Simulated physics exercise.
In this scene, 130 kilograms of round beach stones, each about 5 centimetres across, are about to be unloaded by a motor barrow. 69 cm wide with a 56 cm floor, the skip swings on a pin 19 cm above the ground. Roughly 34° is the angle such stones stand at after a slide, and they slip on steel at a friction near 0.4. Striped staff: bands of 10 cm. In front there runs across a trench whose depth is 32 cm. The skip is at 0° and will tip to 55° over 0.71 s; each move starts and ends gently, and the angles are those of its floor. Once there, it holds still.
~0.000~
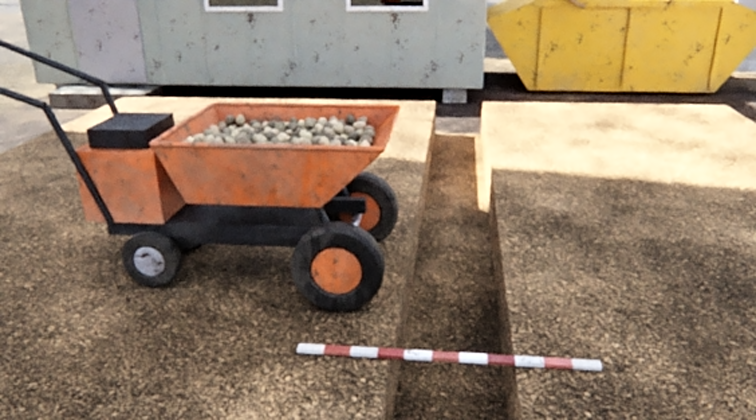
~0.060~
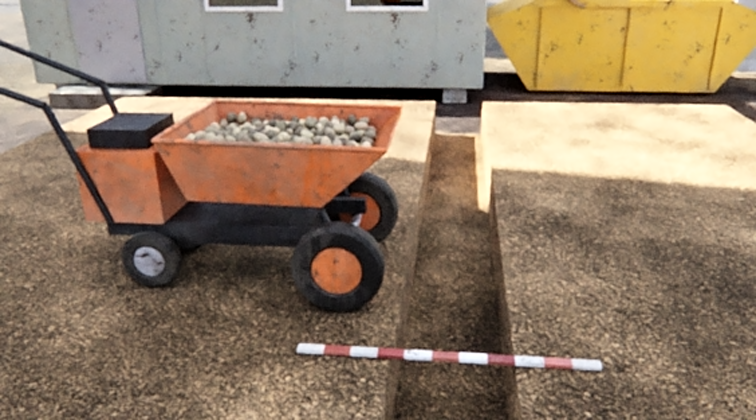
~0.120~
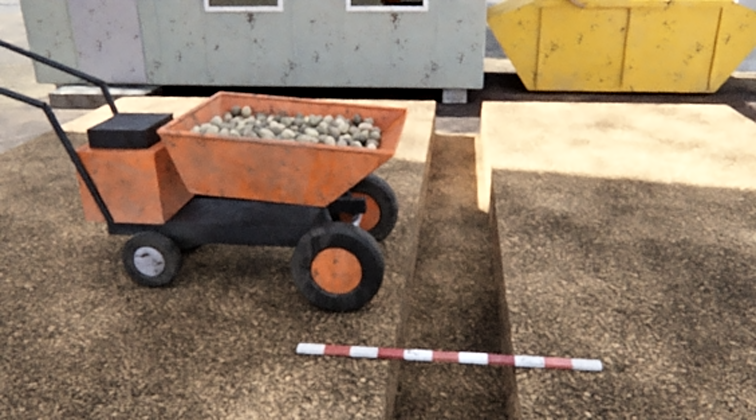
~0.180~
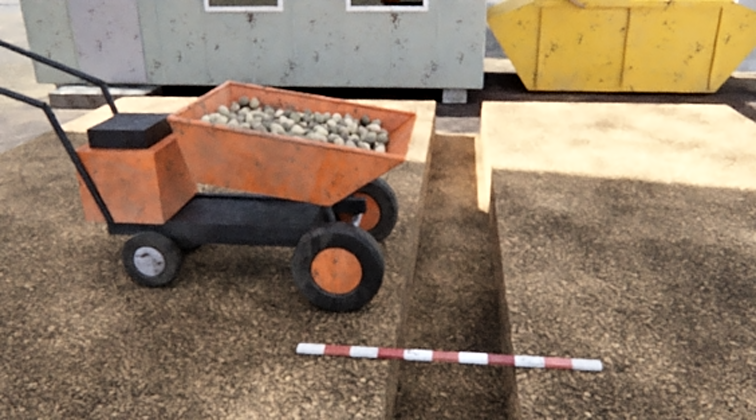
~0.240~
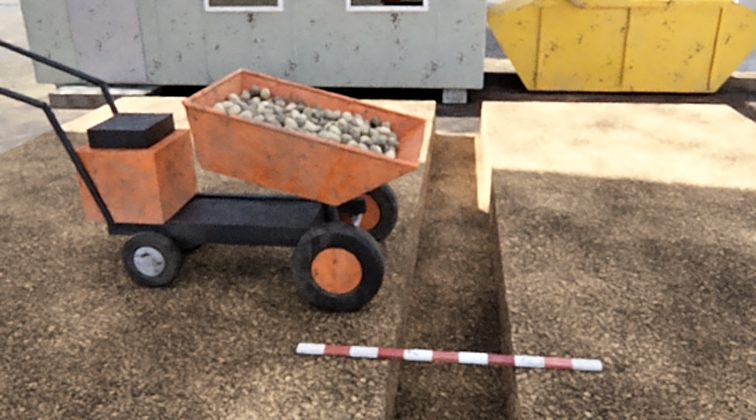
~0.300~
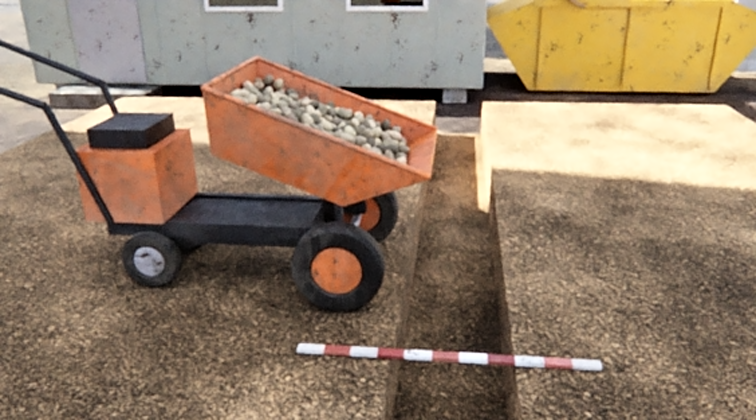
An orange motor barrow stands beside a trench as its stone-filled skip tilts toward the right.
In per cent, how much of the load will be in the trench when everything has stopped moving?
Around 38 per cent of it.
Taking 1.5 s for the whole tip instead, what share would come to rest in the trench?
Roughly 50 per cent would.
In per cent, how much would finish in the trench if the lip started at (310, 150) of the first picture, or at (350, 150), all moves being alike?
Close to 90 percent in the first case, 60 percent in the second.
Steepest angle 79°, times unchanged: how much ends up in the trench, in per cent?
In that case some 35 per cent.
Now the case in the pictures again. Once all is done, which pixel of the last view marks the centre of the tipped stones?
Roughly (536, 278), I'd say.
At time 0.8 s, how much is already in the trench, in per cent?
By that point it's something like 10 in a hundred.
After 0.5 s the floor is at 46°; 100 % in the skip; the foremost stones are at (443, 198).
After 0.8 s the floor is at 55°; 87 % in the skip, 9 % in the trench, 4 % past the trench; the foremost stones are at (528, 244).
After 1.2 s the floor is at 55°; 37 % in the skip, 9 % in the trench, 54 % past the trench; the foremost stones are at (660, 295).
After 3.1 s the floor is at 55°; 0 % in the skip, 38 % in the trench, 62 % past the trench; the foremost stones are past the picture's edge.
